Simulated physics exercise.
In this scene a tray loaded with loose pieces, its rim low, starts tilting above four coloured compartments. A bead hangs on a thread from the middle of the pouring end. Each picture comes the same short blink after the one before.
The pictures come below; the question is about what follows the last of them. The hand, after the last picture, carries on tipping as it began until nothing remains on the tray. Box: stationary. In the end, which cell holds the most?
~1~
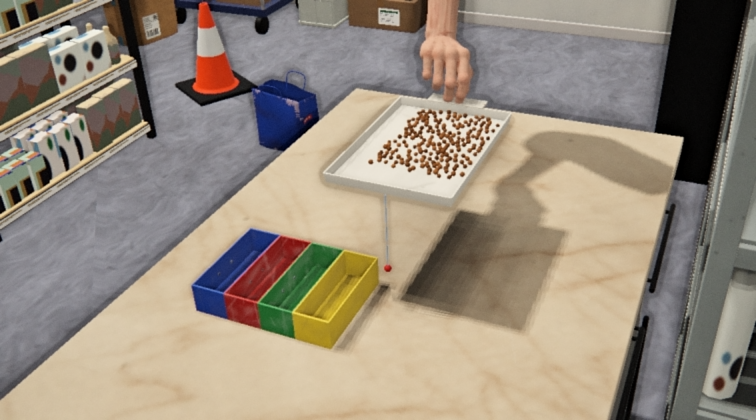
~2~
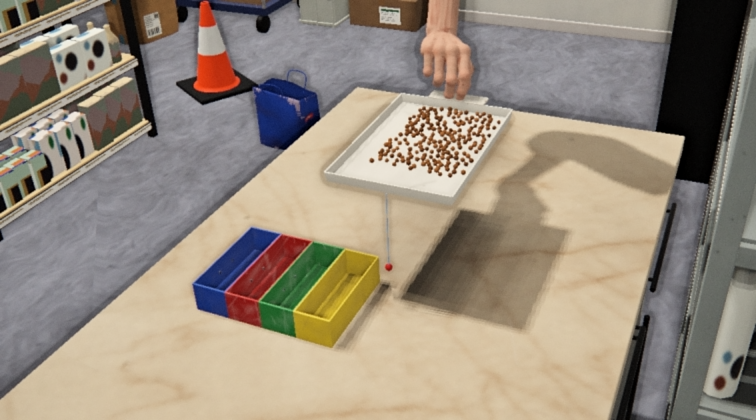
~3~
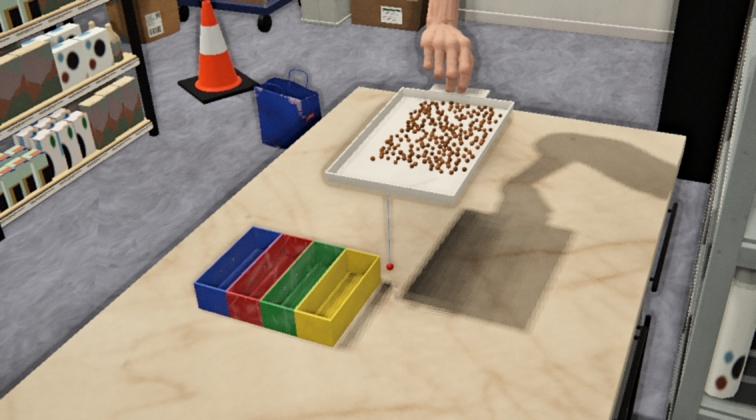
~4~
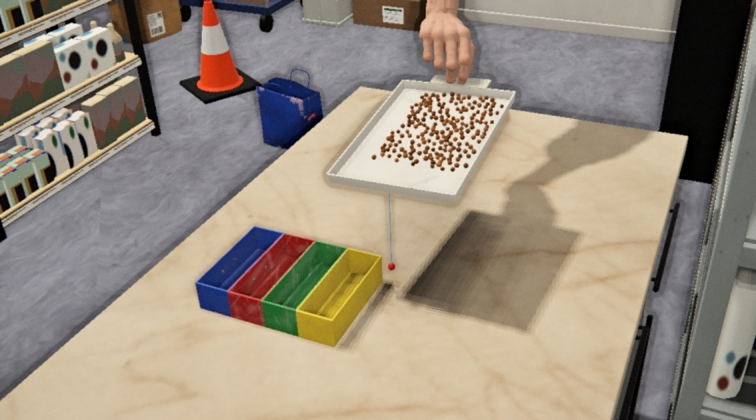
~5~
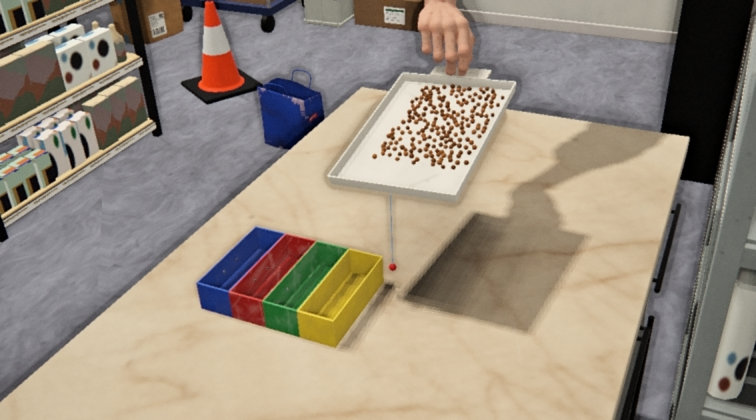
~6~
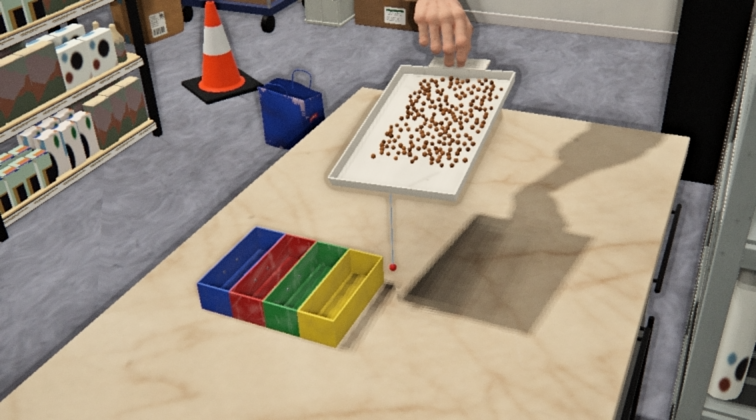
The yellow cell holds the most.
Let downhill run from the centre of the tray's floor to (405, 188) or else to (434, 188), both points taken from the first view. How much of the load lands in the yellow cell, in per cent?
About 0 % and about 0 %.
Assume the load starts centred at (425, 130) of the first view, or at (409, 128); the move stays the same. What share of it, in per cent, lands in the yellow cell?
Respectively 60 and 60 in a hundred.
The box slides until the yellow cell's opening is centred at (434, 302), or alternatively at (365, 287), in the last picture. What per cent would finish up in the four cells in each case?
In turn about 100 and about 90 percent.
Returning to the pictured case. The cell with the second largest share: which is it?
The second spot goes to green.
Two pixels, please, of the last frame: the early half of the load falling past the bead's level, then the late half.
For the early half I get (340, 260), and for the late half (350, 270).
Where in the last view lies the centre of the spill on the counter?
It's centred close to pixel (376, 329).
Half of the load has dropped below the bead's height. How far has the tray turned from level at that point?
Around 110° at that moment.
Just after the last frame, tray tipped steeply; the larger part on the tray; about a tenth in the green cell; just a few in the yellow cell; about a tenth falling or outside the box.
A moment on, tray tipped right over; the larger part on the tray; about a tenth in the yellow cell; about a tenth in the green cell; just a few falling or outside the box.
Further on, tray tipped past a quarter turn; roughly half in the yellow cell; roughly a quarter in the green cell; just a few in the red cell; roughly a quarter falling or outside the box.
When it is over, tray tipped past a quarter turn; roughly half in the yellow cell; roughly a quarter in the green cell; just a few in the red cell; not one in the blue cell; roughly a quarter outside the box.
